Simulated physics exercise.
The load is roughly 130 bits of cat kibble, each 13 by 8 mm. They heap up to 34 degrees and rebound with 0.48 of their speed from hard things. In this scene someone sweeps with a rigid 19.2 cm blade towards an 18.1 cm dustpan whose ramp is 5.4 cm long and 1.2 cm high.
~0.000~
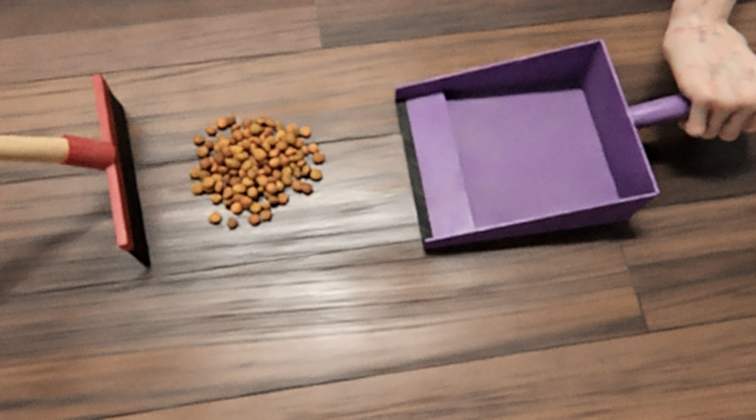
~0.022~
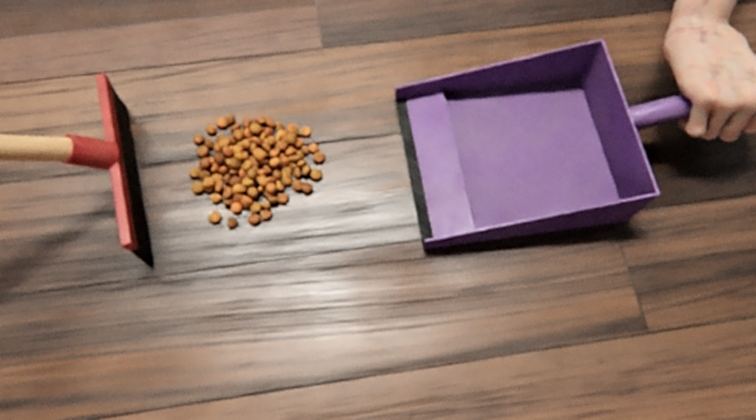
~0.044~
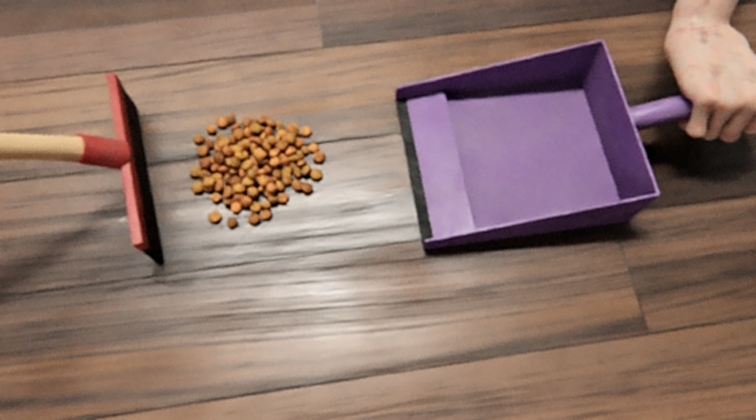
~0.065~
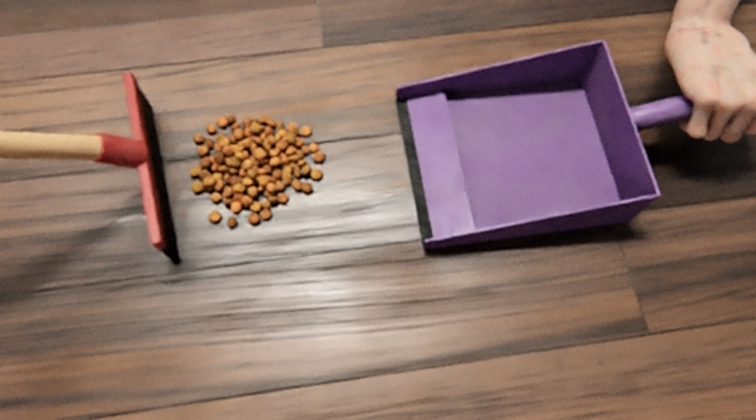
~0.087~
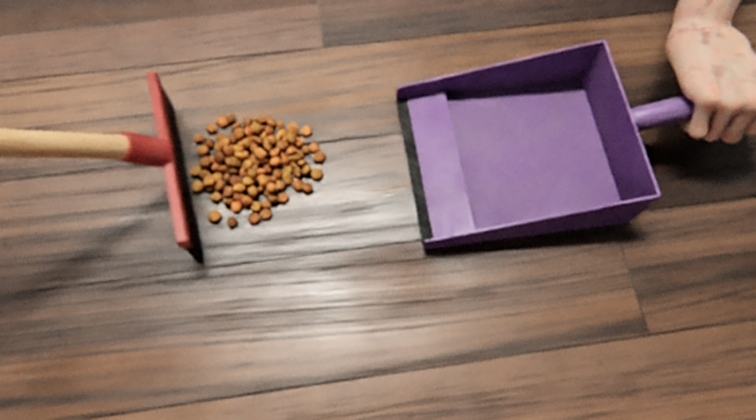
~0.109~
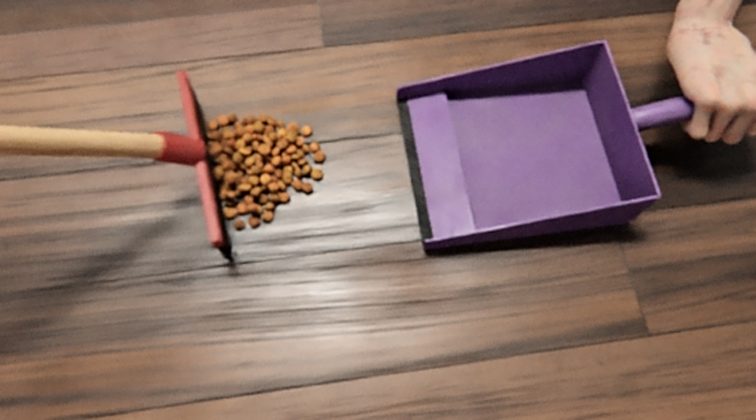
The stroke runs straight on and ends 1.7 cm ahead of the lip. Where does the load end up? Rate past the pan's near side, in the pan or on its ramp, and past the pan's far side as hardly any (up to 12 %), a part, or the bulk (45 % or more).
Near side: Hardly any, pan: The bulk, far side: A part.
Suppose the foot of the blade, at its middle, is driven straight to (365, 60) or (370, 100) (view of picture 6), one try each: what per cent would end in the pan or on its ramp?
Close to 30 and 40 in a hundred, in that order.
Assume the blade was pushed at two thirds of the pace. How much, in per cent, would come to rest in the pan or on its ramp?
I'd put it at close to 35 per cent.
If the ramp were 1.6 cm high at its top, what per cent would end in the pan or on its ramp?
That would give something like 50 per cent.
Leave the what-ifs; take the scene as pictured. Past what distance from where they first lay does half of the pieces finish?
That distance is around 22 cm.
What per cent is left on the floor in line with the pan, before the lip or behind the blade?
25 %.
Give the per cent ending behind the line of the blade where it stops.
Something like 0 per cent, roughly.
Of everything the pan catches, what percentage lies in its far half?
Roughly 50 per cent.
Then, at 0.19 s, middle of the blade 9 cm from the lip; 0 % over the lip, far side 10 %, near side 0 %.
After 0.24 s, middle of the blade 4 cm from the lip; 5 % over the lip, far side 20 %, near side 0 %.
Then, at 0.43 s, middle of the blade 3 cm from the lip; 50 % over the lip, far side 25 %, near side 5 %.
In the end, at 1.1 s, near side 0 %, pan 50 %, far side 25 %, in front of the lip or behind the blade 25 %.
